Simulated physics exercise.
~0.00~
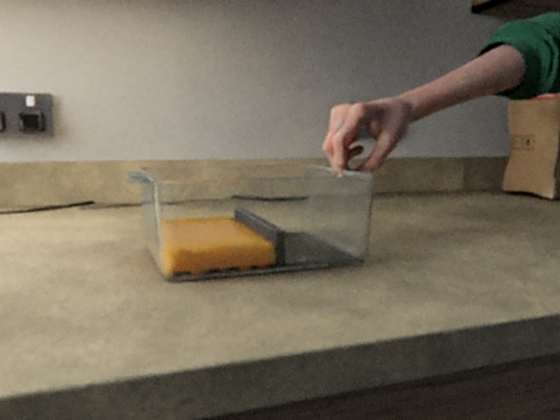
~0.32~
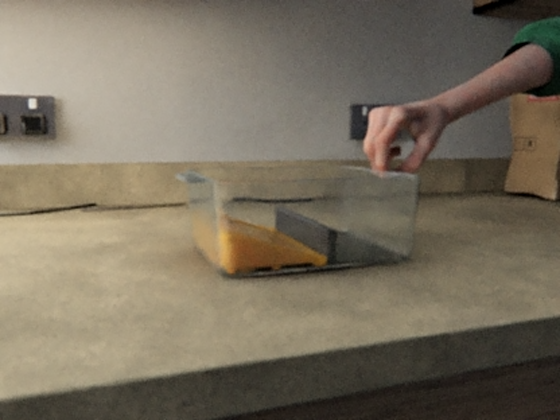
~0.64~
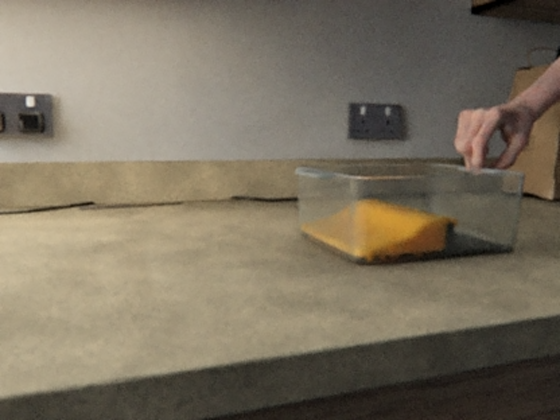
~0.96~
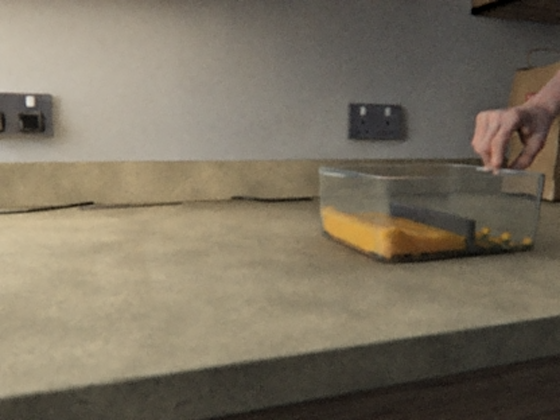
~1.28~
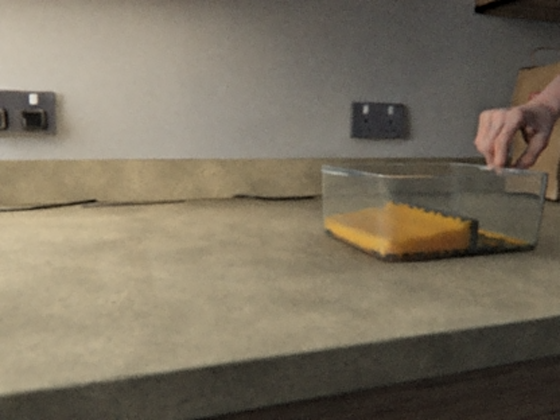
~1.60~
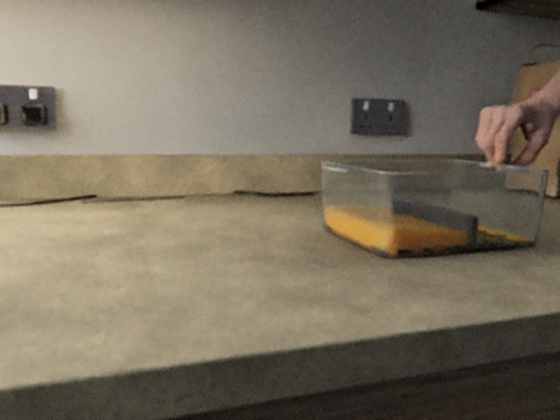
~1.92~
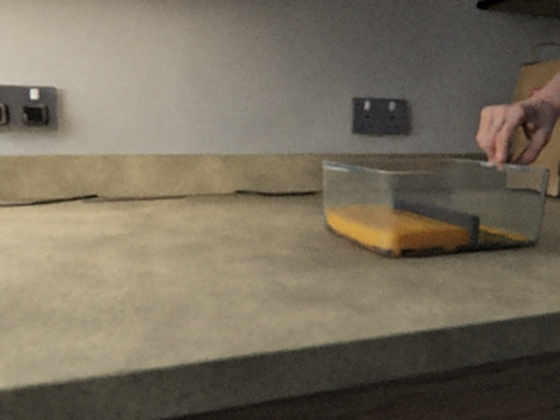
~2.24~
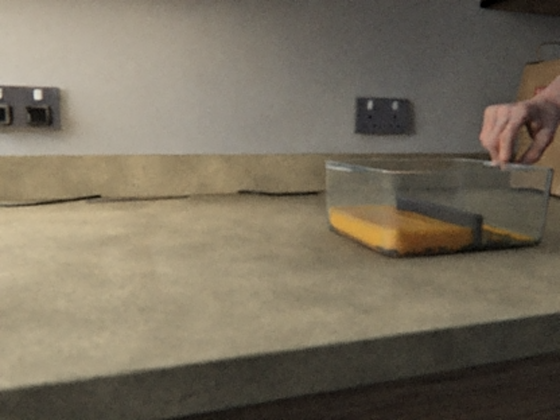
A hand in a green sleeve grips the top edge of a clear food box on a mottled beige counter, seen from just above its front edge. Orange juice fills the left side, behind a dark, low divider, while the right side is empty; wall sockets and a brown bag sit behind. The hand pulls the box to the right, and the juice tilts up against the left end. As the box slows, the juice surges toward the divider, and a little spills over into the right side. The box stops, the juice settles, and most stays on the left, with a thin layer on the right.
